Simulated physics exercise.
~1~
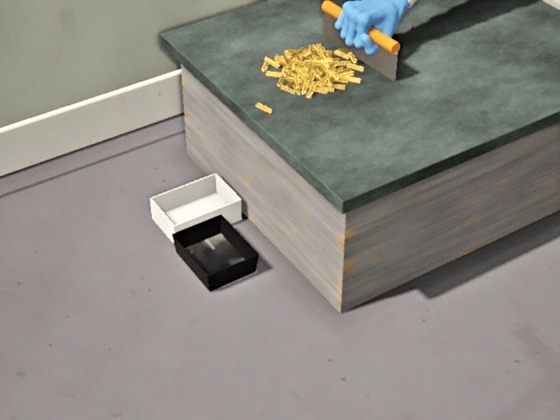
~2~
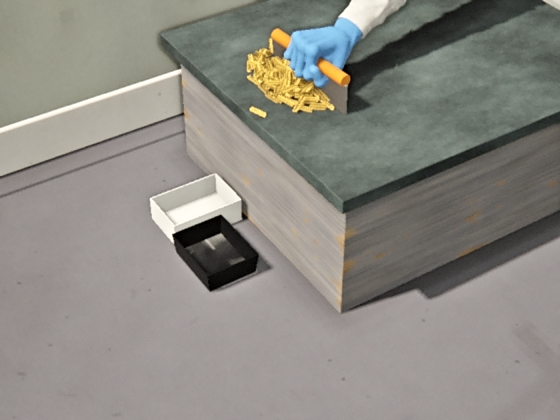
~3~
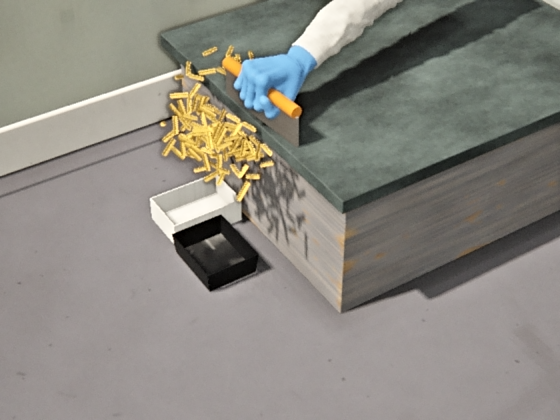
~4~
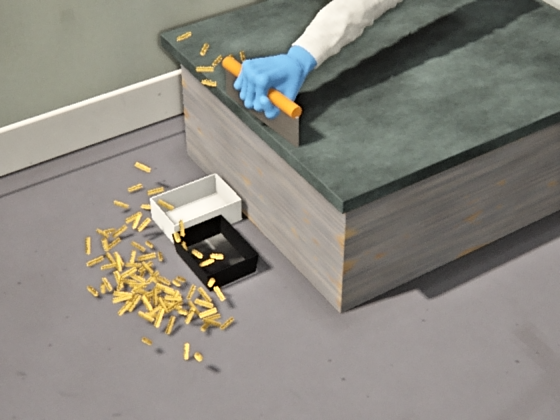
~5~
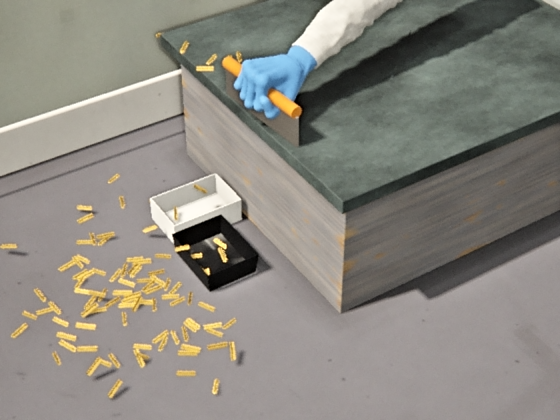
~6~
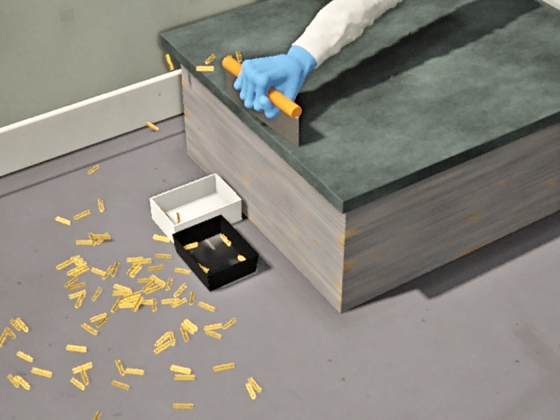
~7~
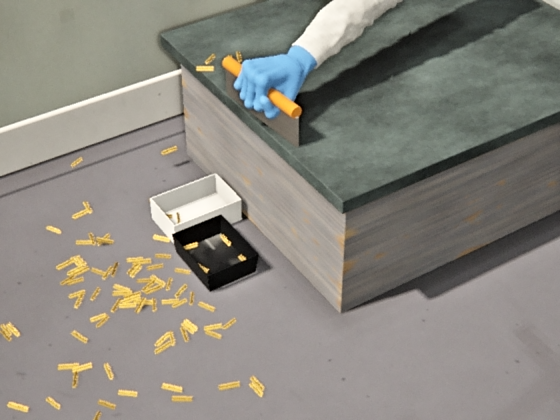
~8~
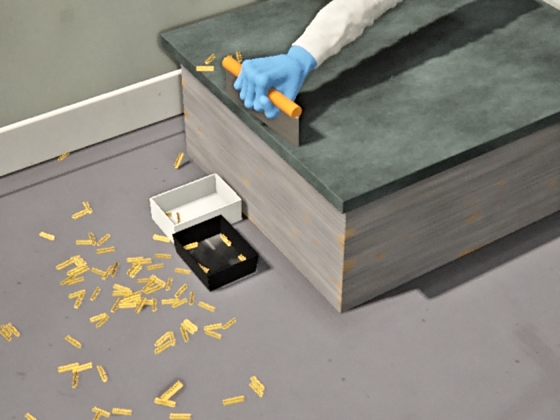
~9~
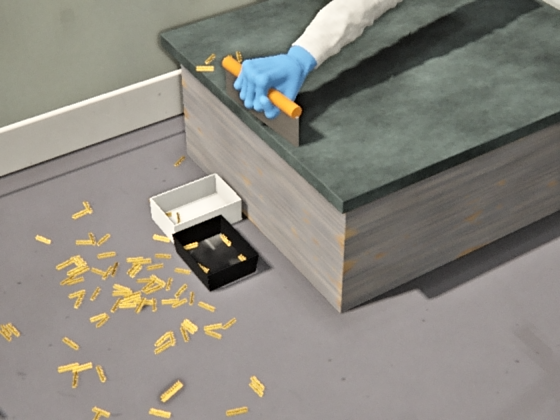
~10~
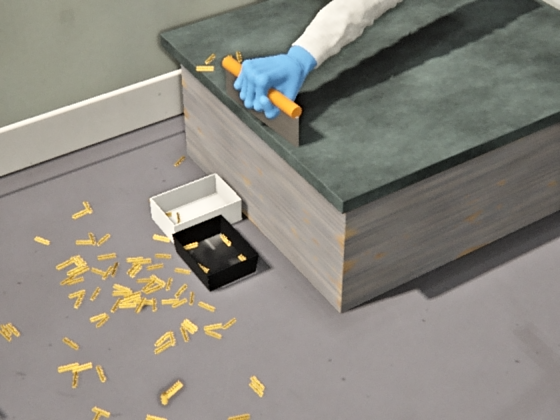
The clip shows a blue-gloved hand pushing a pile of yellow pasta pieces across a dark tabletop with an orange-handled scraper, stopping at the edge as most spill over and scatter across the floor, while a few land in the black and white tins and a few stay on top.
